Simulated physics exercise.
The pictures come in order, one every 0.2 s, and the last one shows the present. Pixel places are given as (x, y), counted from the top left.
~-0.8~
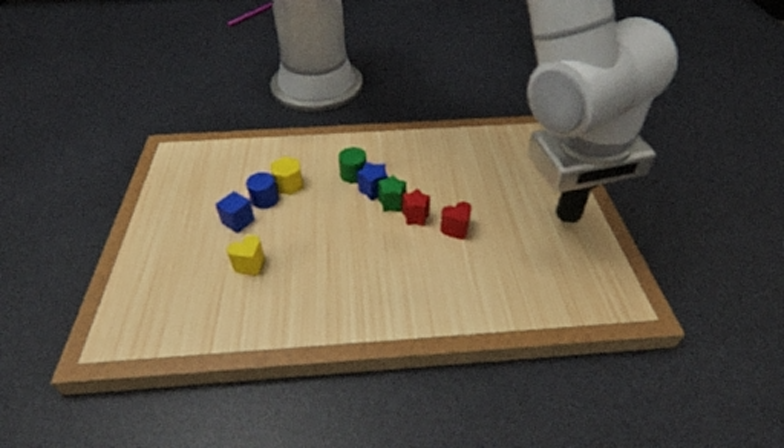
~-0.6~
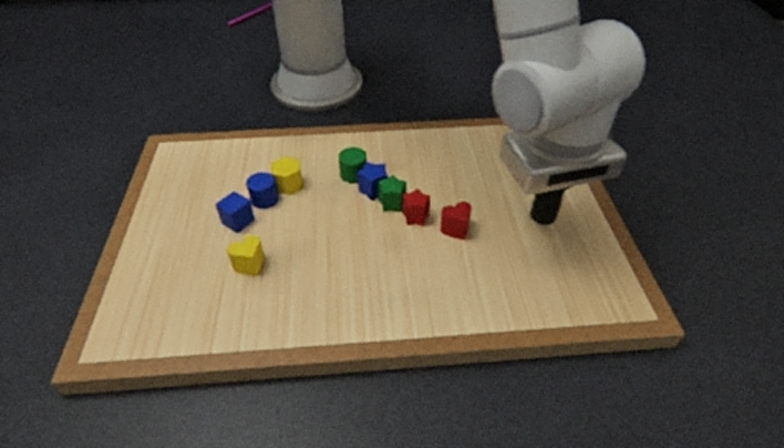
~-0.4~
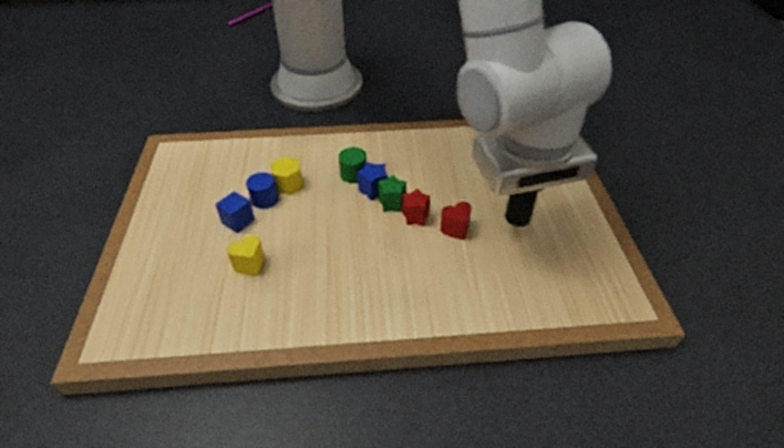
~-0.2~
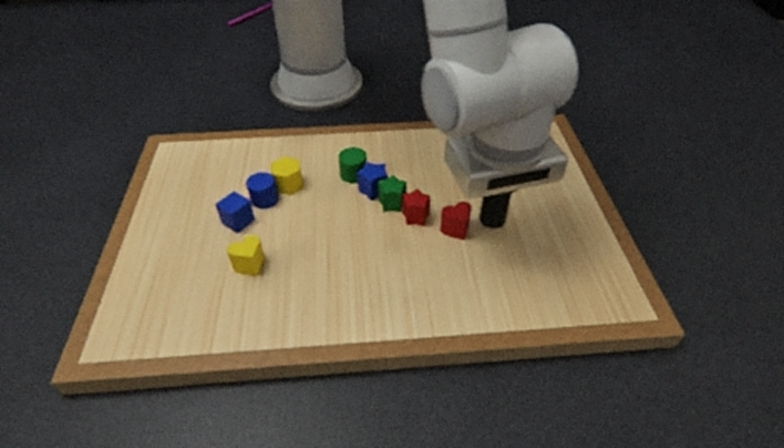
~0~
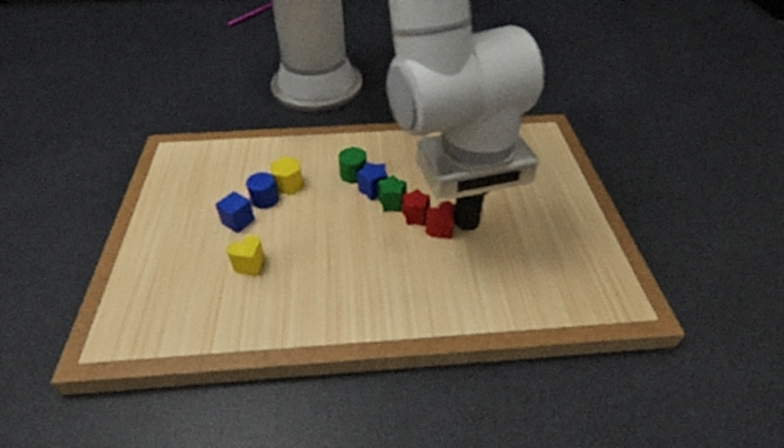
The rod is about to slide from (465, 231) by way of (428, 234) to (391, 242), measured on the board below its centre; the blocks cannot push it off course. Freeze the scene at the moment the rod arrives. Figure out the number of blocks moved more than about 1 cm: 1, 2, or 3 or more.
It moves two blocks.
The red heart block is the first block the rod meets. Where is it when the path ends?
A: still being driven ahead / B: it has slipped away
A.
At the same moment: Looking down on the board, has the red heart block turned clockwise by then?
In short: Yes.
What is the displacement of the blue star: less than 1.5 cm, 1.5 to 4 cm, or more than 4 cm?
The distance will be below 1.5 cm.
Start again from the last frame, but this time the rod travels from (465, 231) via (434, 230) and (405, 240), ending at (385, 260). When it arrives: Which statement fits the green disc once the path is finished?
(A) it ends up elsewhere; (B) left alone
My answer is option B.
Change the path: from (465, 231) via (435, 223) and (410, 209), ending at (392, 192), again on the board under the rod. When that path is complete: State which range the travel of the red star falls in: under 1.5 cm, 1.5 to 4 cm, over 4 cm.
The red star ends up a moderate distance away, 1.5 to 4 cm.
The first path, step by step. Halfway along, rod at (428, 225); green star at (390, 183); red star at (406, 196), turned 60° clockwise; red heart block at (403, 214).
At the end, rod at (391, 233); blue star unmoved; green star at (390, 182); red star at (403, 198), turned 80° clockwise; red heart block at (367, 216), turned 25° clockwise.
